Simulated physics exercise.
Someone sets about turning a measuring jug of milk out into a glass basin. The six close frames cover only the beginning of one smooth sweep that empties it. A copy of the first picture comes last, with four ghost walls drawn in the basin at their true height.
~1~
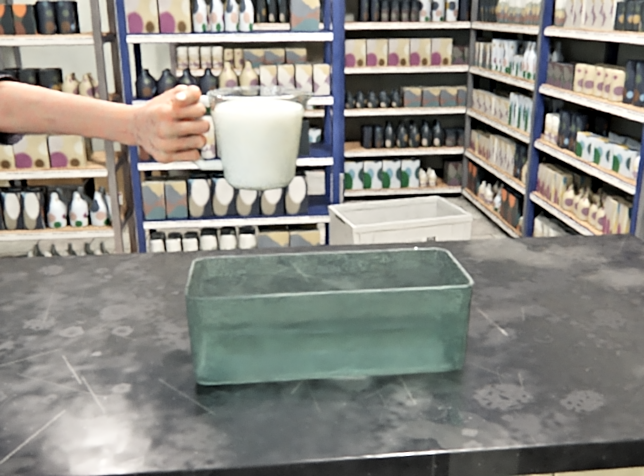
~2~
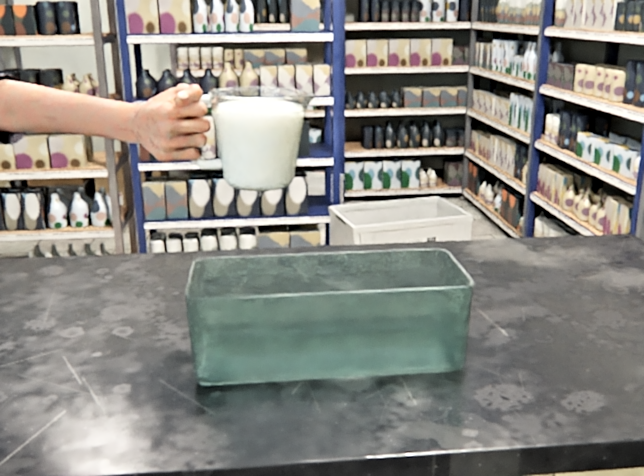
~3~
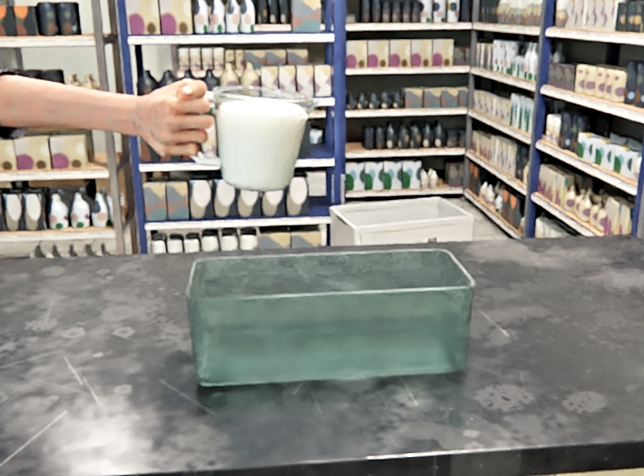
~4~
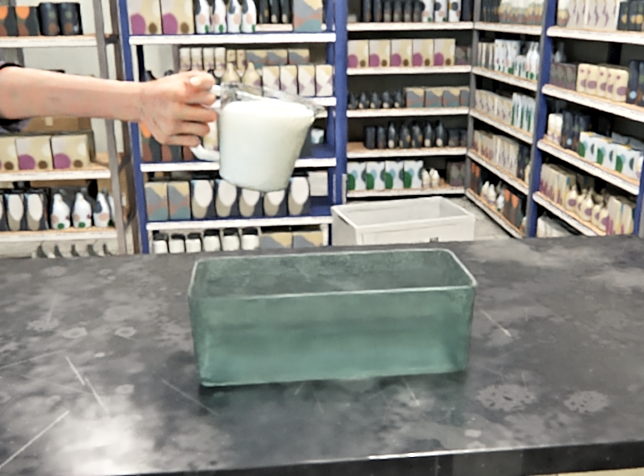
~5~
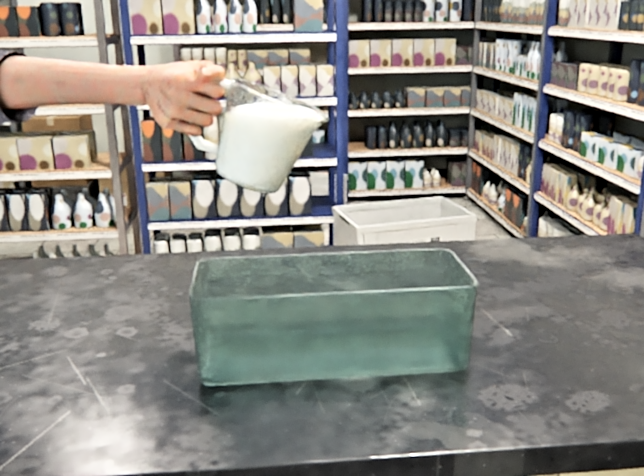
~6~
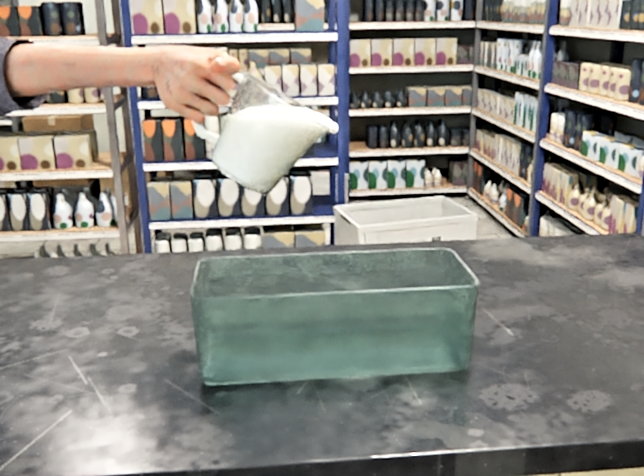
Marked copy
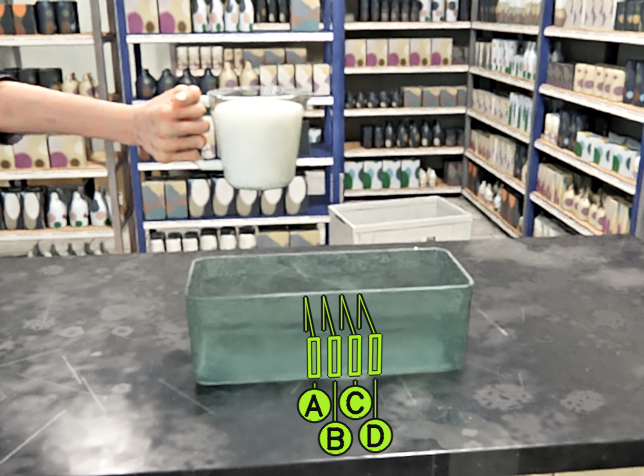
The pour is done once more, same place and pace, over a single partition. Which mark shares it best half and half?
I would pick slot D.
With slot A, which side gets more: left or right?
More ends on the right.
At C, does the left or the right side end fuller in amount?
The right side.
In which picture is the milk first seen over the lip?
Picture 6.
On the marked copy, A at (314, 383); B at (335, 382); C at (355, 380); D at (375, 379).
Choosing A, about 3 % ends left of the wall and 96 % right of it.
Choosing B, about 3 % ends left of the wall and 95 % right of it.
Choosing C, about 18 % ends left of the wall and 81 % right of it.
Choosing D, about 51 % ends left of the wall and 47 % right of it.
